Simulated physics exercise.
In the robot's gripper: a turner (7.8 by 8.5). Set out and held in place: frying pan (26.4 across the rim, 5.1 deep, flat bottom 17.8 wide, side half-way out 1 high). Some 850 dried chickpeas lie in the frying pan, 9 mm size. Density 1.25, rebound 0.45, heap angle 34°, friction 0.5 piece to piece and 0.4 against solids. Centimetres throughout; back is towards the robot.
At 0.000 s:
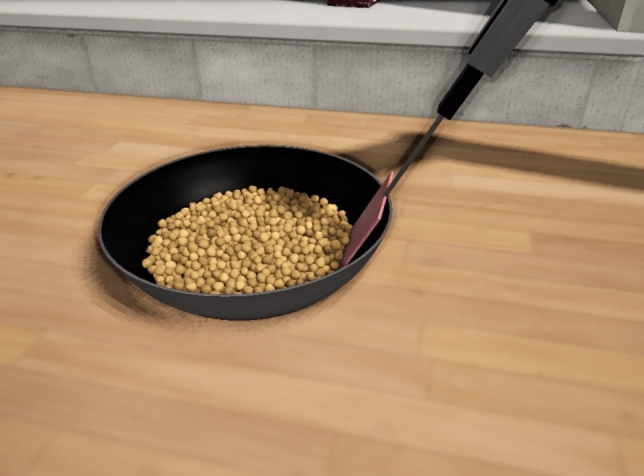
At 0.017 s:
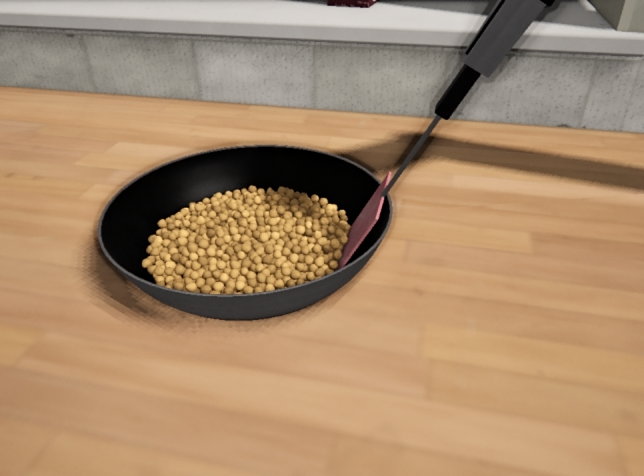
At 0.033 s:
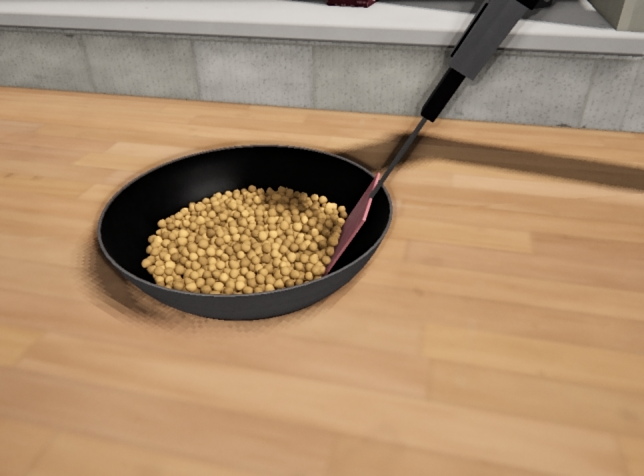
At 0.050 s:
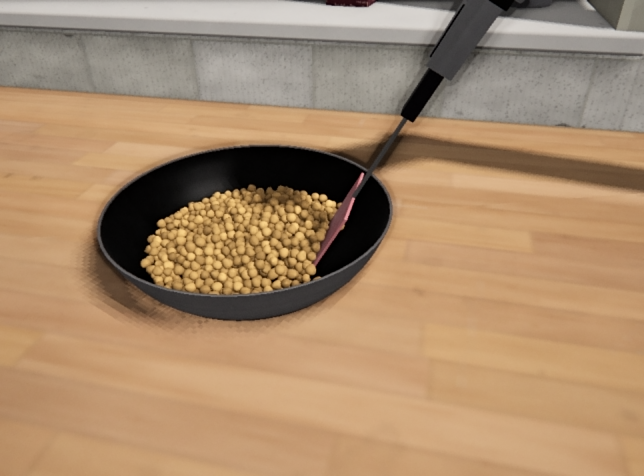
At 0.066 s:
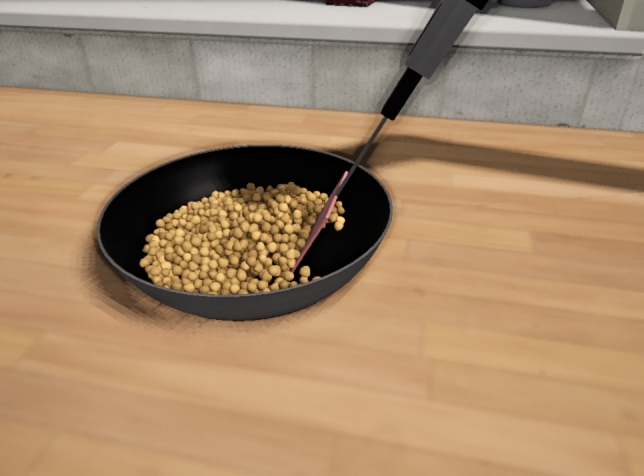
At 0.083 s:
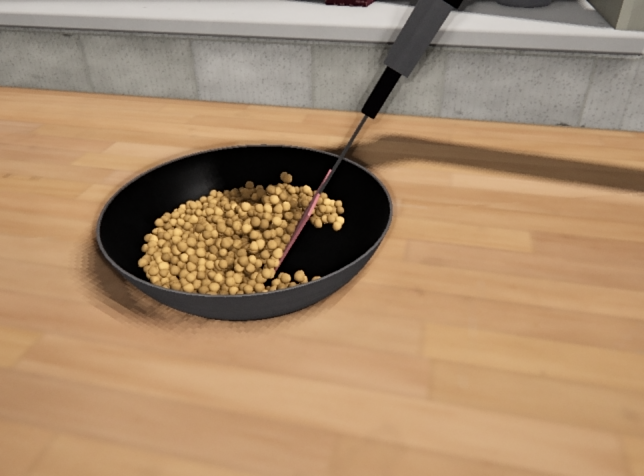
On a wooden counter, a robot gripper pushes a turner leftward through chickpeas in a frying pan.
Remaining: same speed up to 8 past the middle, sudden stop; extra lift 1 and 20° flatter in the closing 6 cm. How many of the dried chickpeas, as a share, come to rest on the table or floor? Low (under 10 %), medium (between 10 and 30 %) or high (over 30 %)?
Answer: Low; under 10 % of the dried chickpeas finish on the table or floor.
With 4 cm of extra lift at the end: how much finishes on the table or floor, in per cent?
Some 10 per cent.
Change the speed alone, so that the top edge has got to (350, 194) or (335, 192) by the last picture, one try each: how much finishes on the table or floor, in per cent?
About 0 and 0 per cent.
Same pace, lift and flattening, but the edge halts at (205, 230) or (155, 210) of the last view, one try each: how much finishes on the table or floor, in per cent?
Some 0 and 30 per cent.
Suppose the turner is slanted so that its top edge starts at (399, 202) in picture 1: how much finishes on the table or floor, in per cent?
About 0 per cent.
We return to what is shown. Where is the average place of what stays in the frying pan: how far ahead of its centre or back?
About 5.0 cm ahead.
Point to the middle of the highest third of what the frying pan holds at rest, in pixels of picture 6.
At about (159, 208).
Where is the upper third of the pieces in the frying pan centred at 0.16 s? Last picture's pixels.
At about (201, 215).
By 0.12 s, sloping 62°, highest piece 7 above the table; 851 in the frying pan.
By 0.16 s, sloping 55°, highest piece 8 above the table; 851 in the frying pan.
By 0.38 s, sloping 42°, highest piece 6 above the table; 819 in the frying pan, 23 on the table or floor, 9 on the blade or in flight.
By 1.43 s, sloping 42°, highest piece 6 above the table; 819 in the frying pan, 32 on the table or floor.
Final count, 819 in the frying pan, 32 on the table or floor. That is 4 % on the table or floor.
